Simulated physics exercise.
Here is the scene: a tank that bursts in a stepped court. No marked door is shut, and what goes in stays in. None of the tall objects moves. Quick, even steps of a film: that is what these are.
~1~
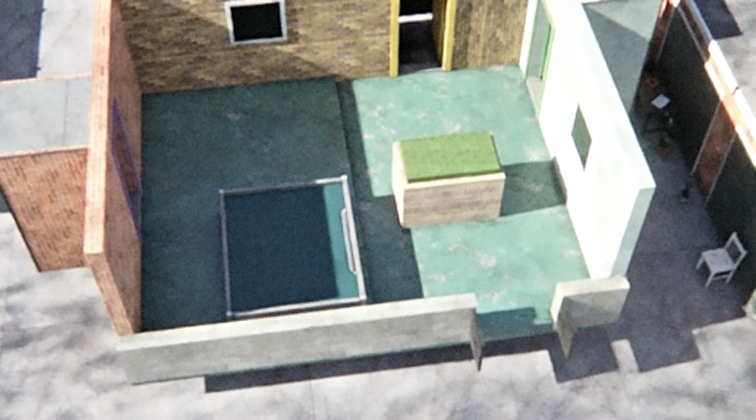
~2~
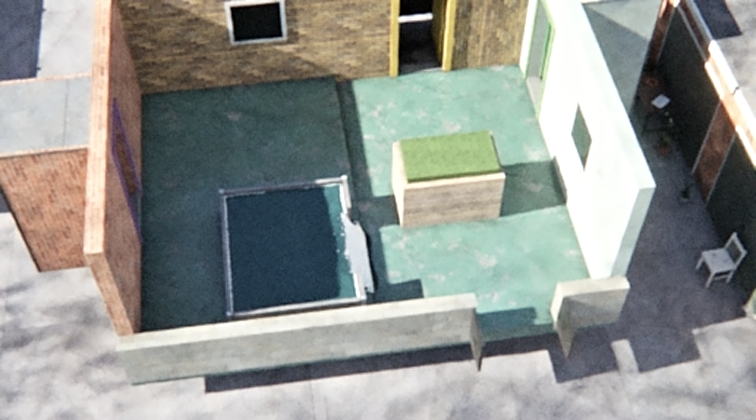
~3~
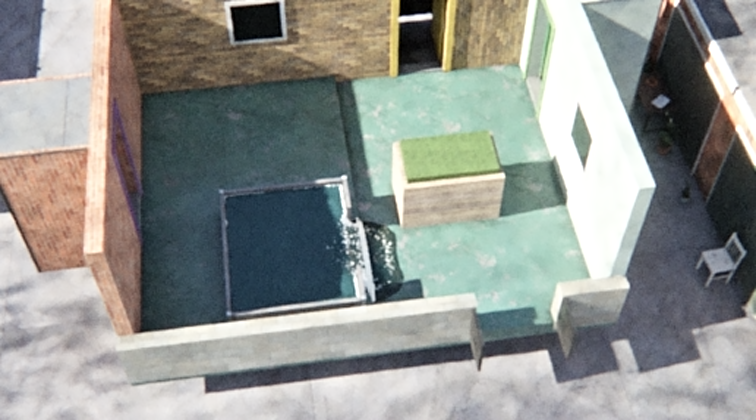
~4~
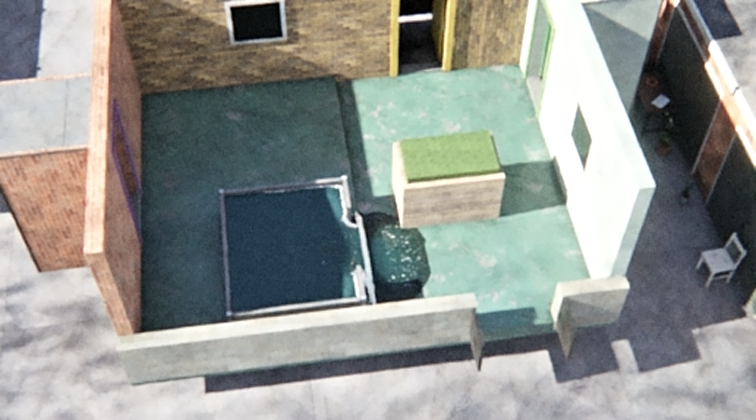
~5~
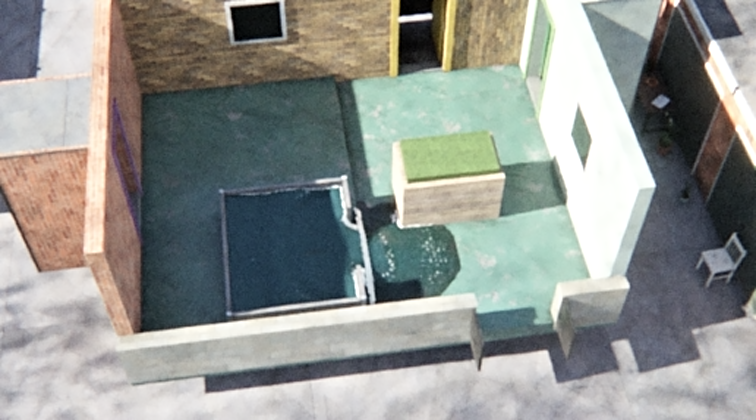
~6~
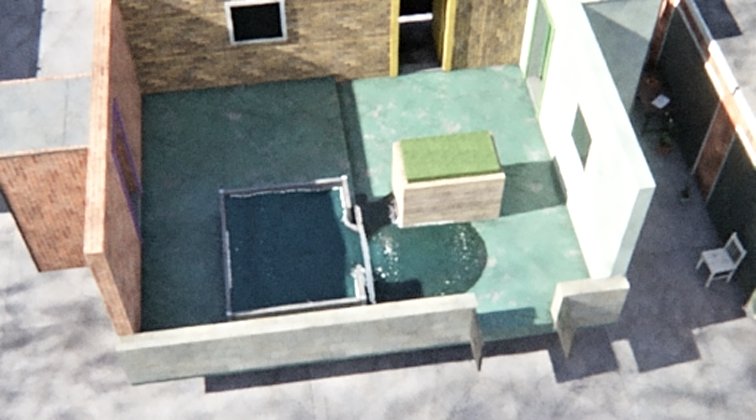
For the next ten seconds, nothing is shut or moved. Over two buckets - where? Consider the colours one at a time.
As I see it, the yellow door will let through over two buckets; the purple door will let through no more than two buckets; the green door will let through no more than two buckets.
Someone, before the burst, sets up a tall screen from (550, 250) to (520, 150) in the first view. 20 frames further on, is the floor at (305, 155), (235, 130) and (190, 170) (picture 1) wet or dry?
The first spot is untouched, the second untouched, the third untouched.
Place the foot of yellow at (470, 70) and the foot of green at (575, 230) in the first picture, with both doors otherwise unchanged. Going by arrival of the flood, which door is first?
Result: The green one.
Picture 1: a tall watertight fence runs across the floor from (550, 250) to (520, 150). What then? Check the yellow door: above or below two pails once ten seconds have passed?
Result - the yellow one tops the threshold.
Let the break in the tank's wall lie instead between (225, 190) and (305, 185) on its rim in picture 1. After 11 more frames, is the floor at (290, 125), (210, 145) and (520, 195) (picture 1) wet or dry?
Going through them one by one, I'd say waterlogged, then waterlogged, then high and dry.
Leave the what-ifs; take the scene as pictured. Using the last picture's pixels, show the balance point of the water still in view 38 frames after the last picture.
About (415, 223).
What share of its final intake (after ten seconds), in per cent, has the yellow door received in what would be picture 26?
My estimate is close to 0 per cent.
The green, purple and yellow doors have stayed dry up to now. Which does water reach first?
That's the green one.
A moment on, water covers 20 % of the floor; the yellow door not reached, the purple door not reached, the green door not reached.
Next, water covers 30 % of the floor; the yellow door not reached, the purple door not reached, the green door not reached.
Then, water covers 40 % of the floor; the yellow door not reached, the purple door not reached, the green door wet at the sill, nothing in.
Later, water covers 50 % of the floor; the yellow door under two buckets in, the purple door not reached, the green door wet at the sill, nothing in.
In the end, water covers 55 % of the floor; the yellow door over two buckets in, the purple door not reached, the green door wet at the sill, nothing in.
